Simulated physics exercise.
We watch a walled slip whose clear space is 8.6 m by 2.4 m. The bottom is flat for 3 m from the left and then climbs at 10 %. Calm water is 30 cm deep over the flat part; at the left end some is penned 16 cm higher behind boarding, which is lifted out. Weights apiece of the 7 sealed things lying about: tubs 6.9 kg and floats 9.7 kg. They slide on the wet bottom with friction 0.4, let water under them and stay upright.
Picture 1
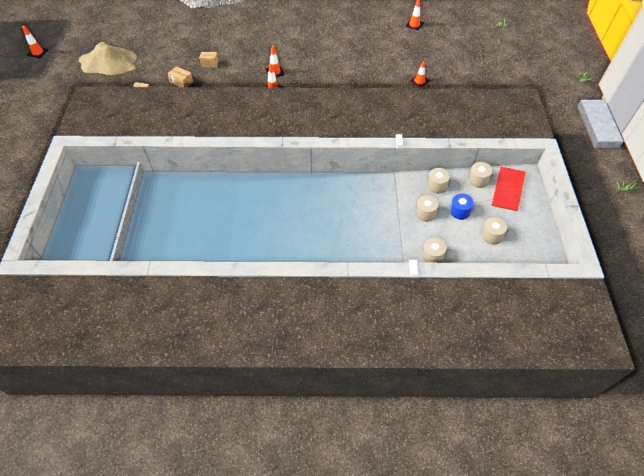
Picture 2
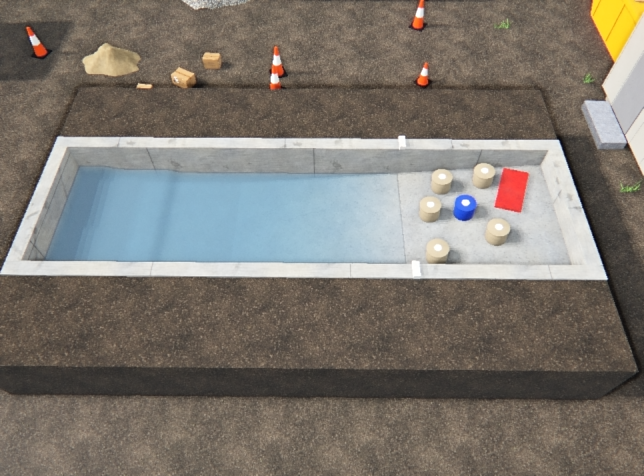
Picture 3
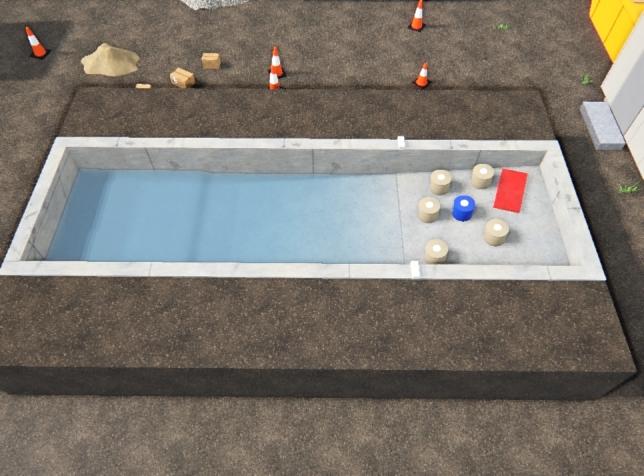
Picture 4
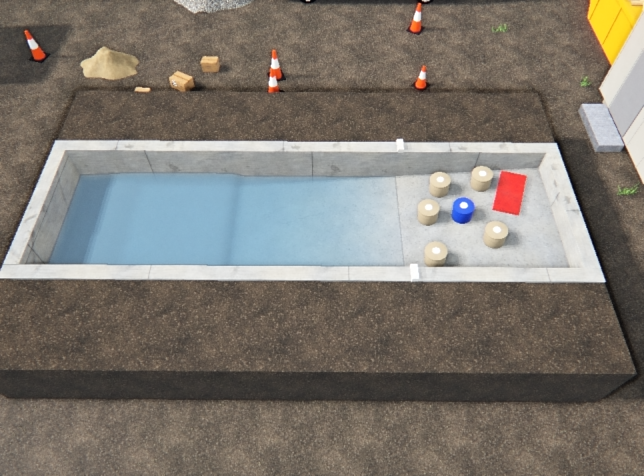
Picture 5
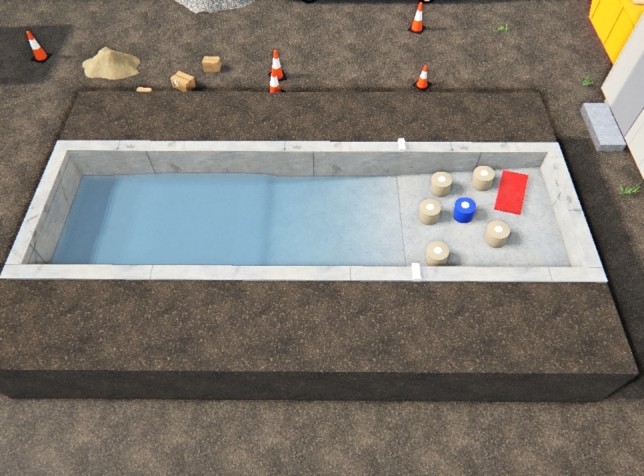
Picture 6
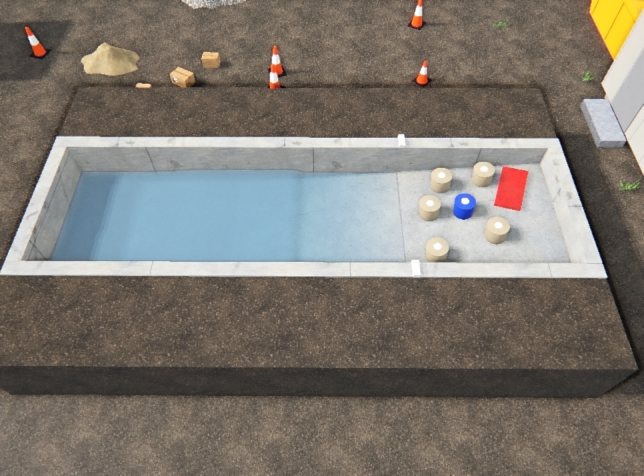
We see a pale-walled basin of shallow blue water whose board near the left end disappears, after which faint changes cross the water's surface, while the blue tub, the tan tubs and the red float on the right stay still.
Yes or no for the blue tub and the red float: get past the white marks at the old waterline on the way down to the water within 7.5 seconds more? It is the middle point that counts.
The blue tub falls short, the red float falls short.
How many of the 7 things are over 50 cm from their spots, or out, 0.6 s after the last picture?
0 of them.
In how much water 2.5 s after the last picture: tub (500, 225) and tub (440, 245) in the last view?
About 2 and 5 cm.
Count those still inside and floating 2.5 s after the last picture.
I count 1.
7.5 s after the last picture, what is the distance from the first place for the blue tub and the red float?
Roughly 0 and 0 cm.
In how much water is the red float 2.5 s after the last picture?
About 0 cm.
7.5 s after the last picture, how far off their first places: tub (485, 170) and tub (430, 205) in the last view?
In that order: 0 cm, 20 cm.
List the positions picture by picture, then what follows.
The first frame shows the blue tub at (465, 202), on the bottom; the red float at (510, 187) rests on the ground; 14.2 m2 under water; 0 of 7 have shifted.
The second frame shows the blue tub at (467, 203) rests on the ground; the red float at (513, 189) rests on the ground; water covers 14.2 m2; 0 of 7 have shifted.
The third frame shows the blue tub at (466, 203), on the bottom; the red float at (511, 189), on the bottom; water covers 14.2 m2; 0 of 7 have shifted.
The fourth frame shows the blue tub at (466, 206) rests on the ground; the red float at (510, 191) rests on the ground; water covers 14.2 m2; 0 of 7 have shifted.
The fifth frame shows the blue tub at (467, 205) rests on the ground; the red float at (512, 191), on the bottom; water covers 14.2 m2; 0 of 7 have shifted.
The sixth frame shows the blue tub at (467, 201) rests on the ground; the red float at (512, 187) rests on the ground; water covers 14.2 m2; 0 of 7 have shifted.
Then, 0.6 s after the last picture the blue tub is near (467, 201), 0.0 m from its start, aground; the red float is near (512, 187), 0.0 m from its start, aground; 0 of 7 are over the mark; 0 afloat.
Then, 2.5 s after the last picture the blue tub is near (467, 201), 0.0 m from its start, aground; the red float is near (512, 187), 0.0 m from its start, aground; 0 of 7 are over the mark; 1 afloat.
Then, 4.8 s after the last picture the blue tub is near (467, 201), 0.0 m from its start, aground; the red float is near (512, 187), 0.0 m from its start, aground; 0 of 7 are over the mark; 0 afloat.
Then, 7.5 s after the last picture the blue tub is near (467, 201), 0.0 m from its start, aground; the red float is near (512, 187), 0.0 m from its start, aground; 0 of 7 are over the mark; 0 afloat.
